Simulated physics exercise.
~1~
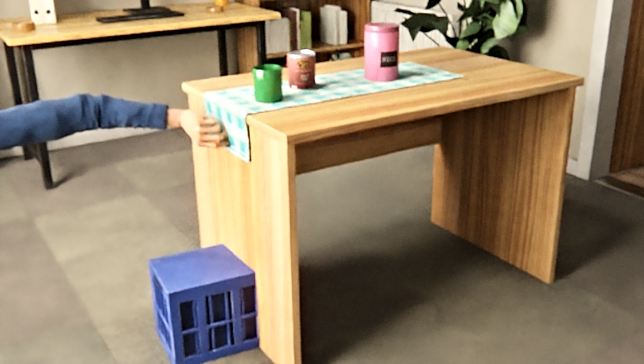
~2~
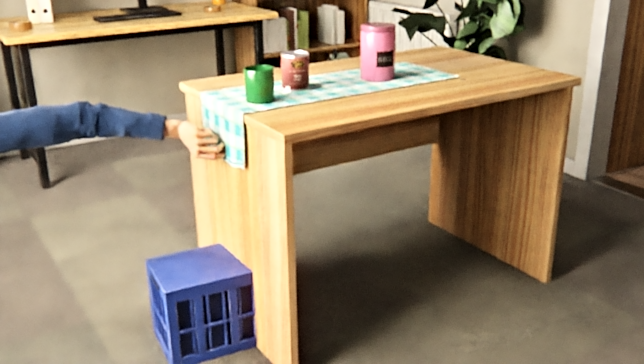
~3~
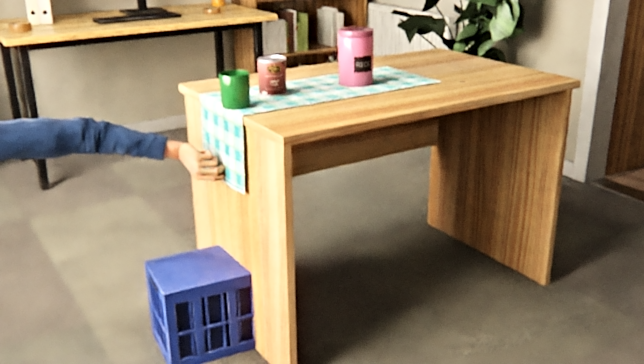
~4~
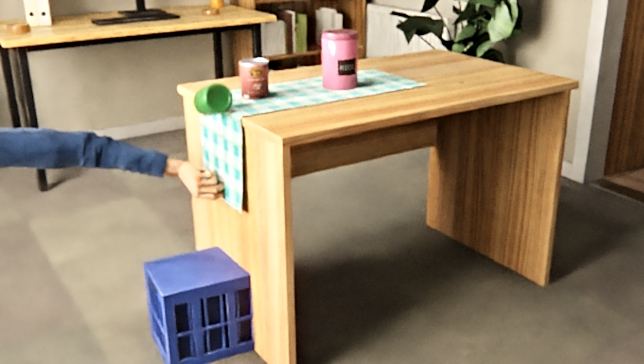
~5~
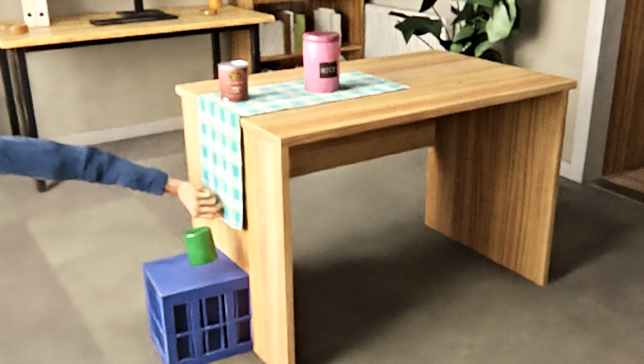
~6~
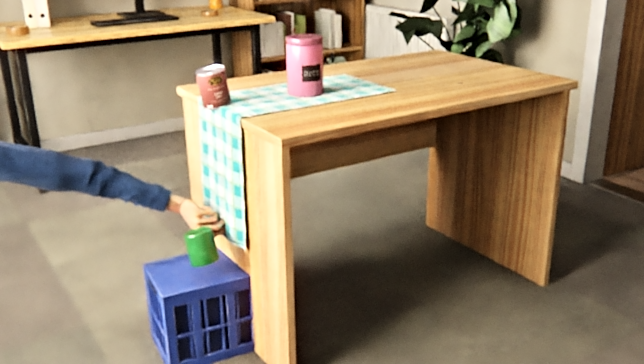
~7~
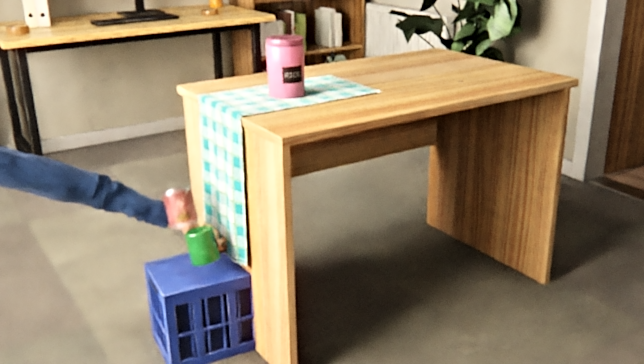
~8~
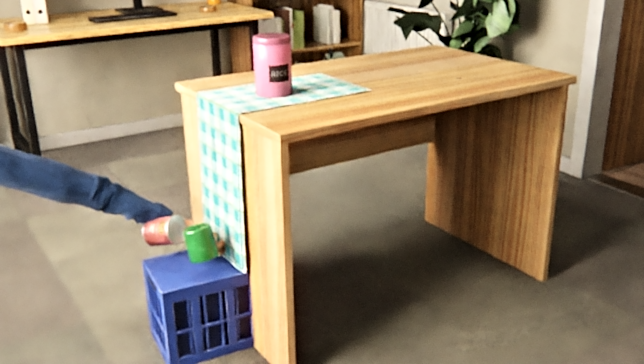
A hand tugs a checked cloth down, and the green mug, then the red tin, fall.
